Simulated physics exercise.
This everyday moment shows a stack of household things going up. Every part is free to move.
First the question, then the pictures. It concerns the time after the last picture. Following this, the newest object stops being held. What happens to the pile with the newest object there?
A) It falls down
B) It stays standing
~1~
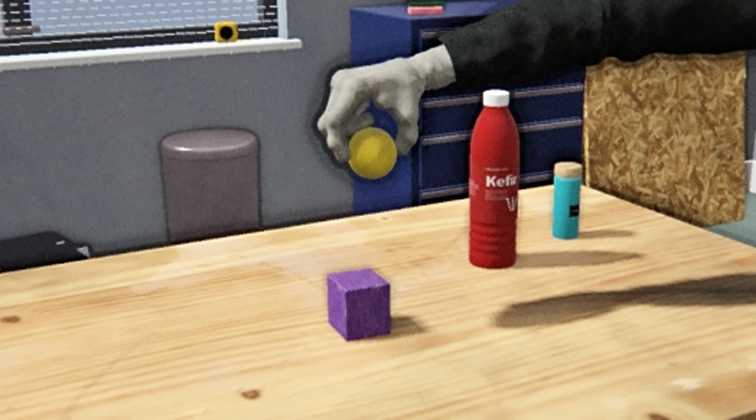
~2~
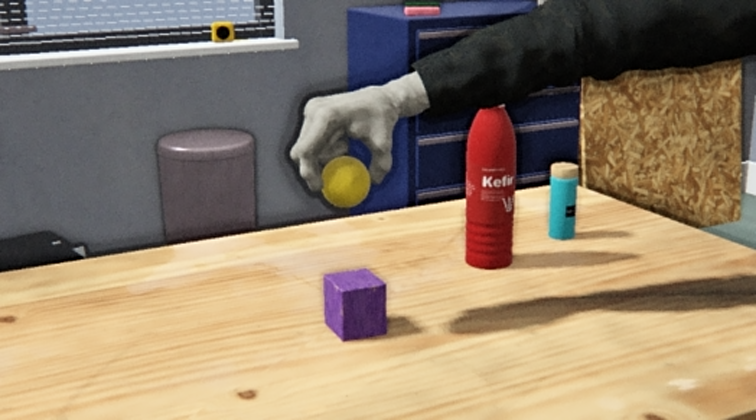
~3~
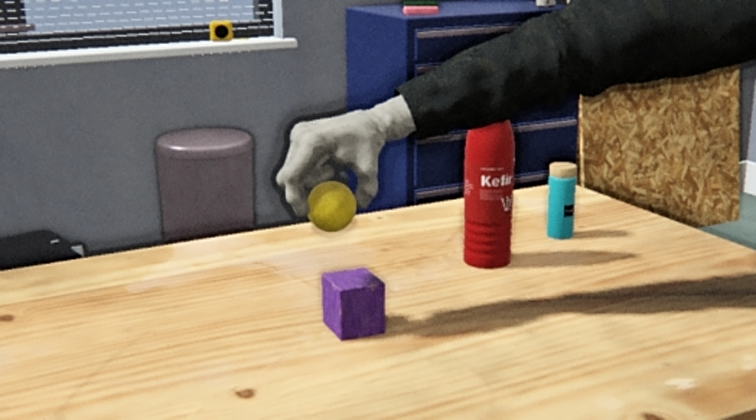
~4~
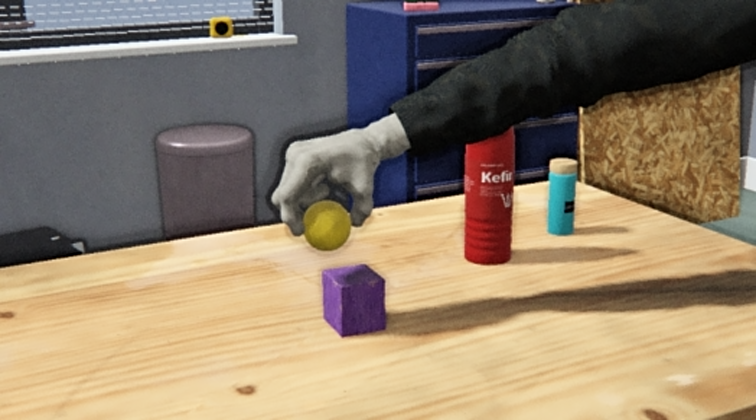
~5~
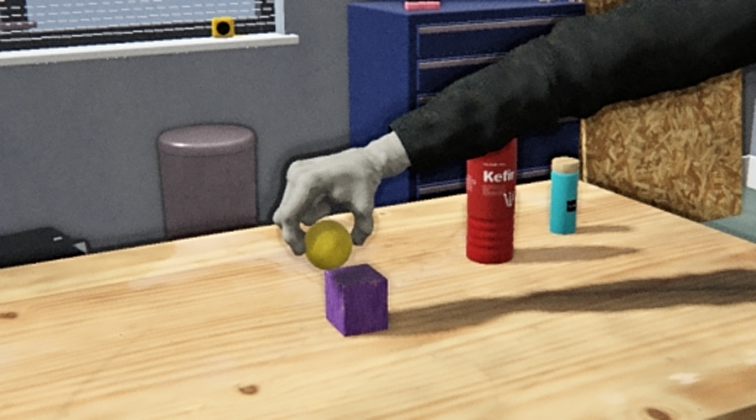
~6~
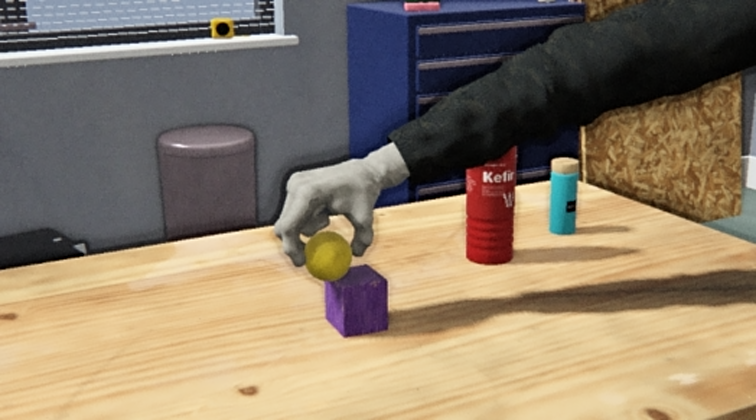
(A) It falls down.
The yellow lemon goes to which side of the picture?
Looks like it moves off to the left.
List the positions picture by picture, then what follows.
The first picture shows coming down; yellow lemon (372, 153); red bottle (494, 179).
The second picture shows coming down; yellow lemon (345, 182); purple block (355, 304).
The third picture shows coming down; yellow lemon (332, 207); turquoise shaker (562, 201).
The fourth picture shows coming down; yellow lemon (327, 226); red bottle (490, 175).
The fifth picture shows coming down; yellow lemon (328, 245); purple block (356, 300).
The sixth picture shows in place under the hand; yellow lemon (328, 256); turquoise shaker (564, 197).
Then, 0.30 s past the last view, yellow lemon displaced a little near (316, 266).
Then, 0.40 s past the last view, yellow lemon now fallen.
Then, 0.50 s past the last view, nothing new.
Finally, fallen, yellow lemon; the other 3 still in place. Final places as the last picture's camera would see them, yellow lemon near (291, 315). The pile loses its balance.
